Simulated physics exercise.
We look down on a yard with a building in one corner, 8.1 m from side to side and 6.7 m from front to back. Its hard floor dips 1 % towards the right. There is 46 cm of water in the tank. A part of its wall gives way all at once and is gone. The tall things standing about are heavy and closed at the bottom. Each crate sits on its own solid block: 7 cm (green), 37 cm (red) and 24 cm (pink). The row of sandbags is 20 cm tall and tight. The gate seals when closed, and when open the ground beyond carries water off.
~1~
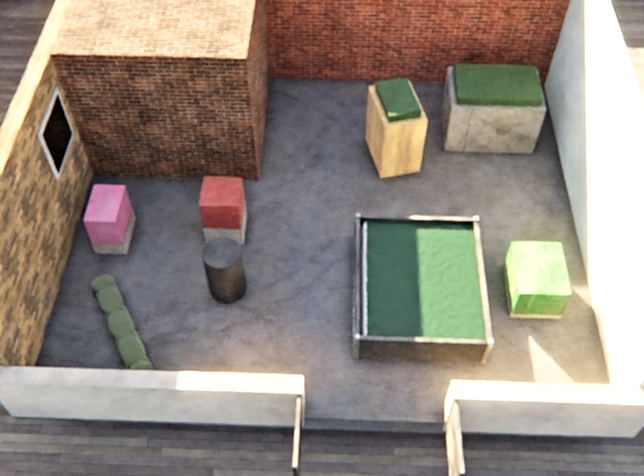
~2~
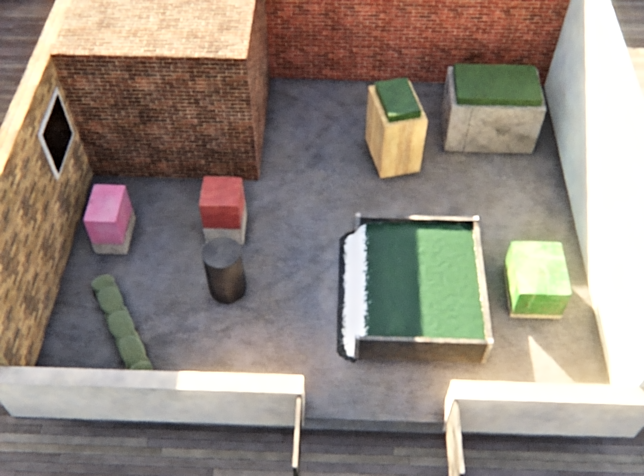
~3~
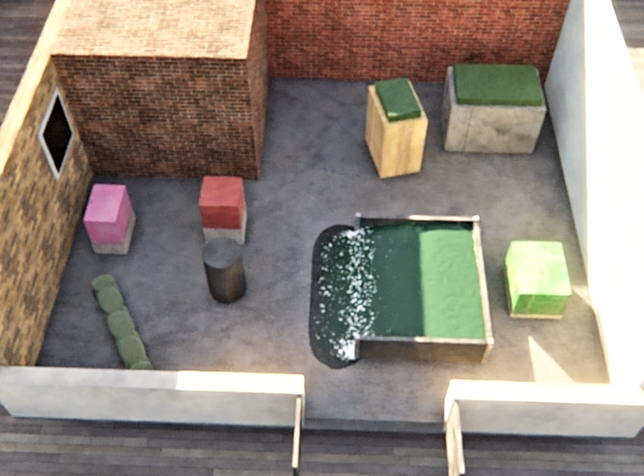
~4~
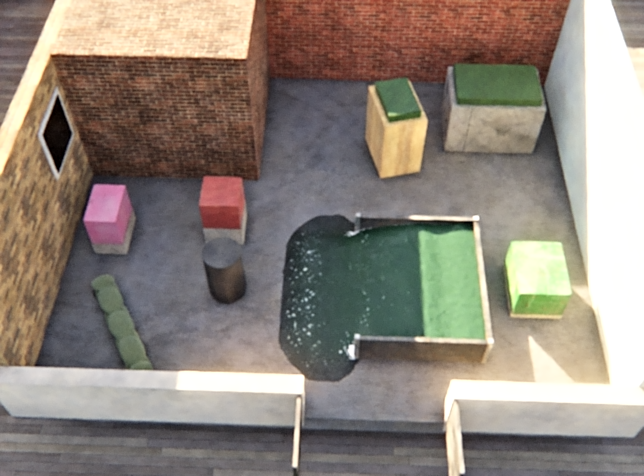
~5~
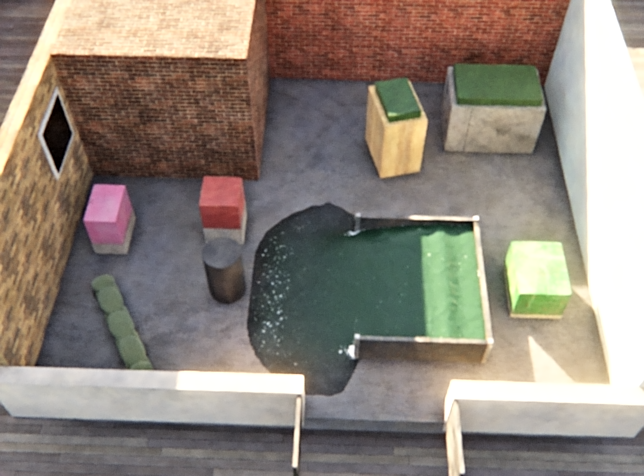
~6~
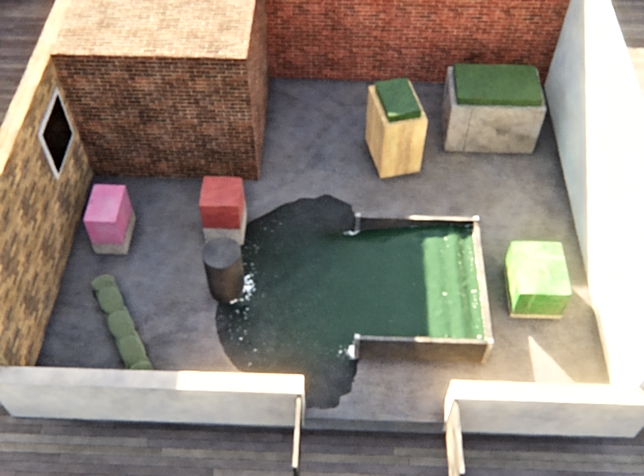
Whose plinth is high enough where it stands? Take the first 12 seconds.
The green crate escapes dry; the red crate escapes dry; the pink crate escapes dry.
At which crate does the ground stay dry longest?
It is the green one.
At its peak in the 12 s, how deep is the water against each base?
Peaks in cm: Green 2, red 21, pink 15.
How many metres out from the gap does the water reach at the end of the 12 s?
Some 6.0 m out.
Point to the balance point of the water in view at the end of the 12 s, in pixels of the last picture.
At about (338, 243).
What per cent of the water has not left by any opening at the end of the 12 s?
Some 92 per cent remains.
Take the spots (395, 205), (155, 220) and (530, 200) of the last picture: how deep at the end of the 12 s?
Roughly 2, 4 and 5 cm, in turn.
A moment later water covers 25 % of the floor and is deepest (28 cm) near (251, 289); green plinth not reached, red plinth reached, pink plinth reached.
Soon after water covers 35 % of the floor and is deepest (27 cm) near (159, 395); green plinth not reached, red plinth reached, pink plinth reached.
Next water covers 50 % of the floor and is deepest (18 cm) near (149, 383); green plinth not reached, red plinth reached, pink plinth reached.
Later on water covers 70 % of the floor and is deepest (12 cm) near (118, 347); green plinth not reached, red plinth reached, pink plinth reached.
At the end water covers 95 % of the floor and is deepest (8 cm) near (29, 390); highest at the green plinth 2 cm, highest at the red plinth 21 cm, highest at the pink plinth 15 cm.
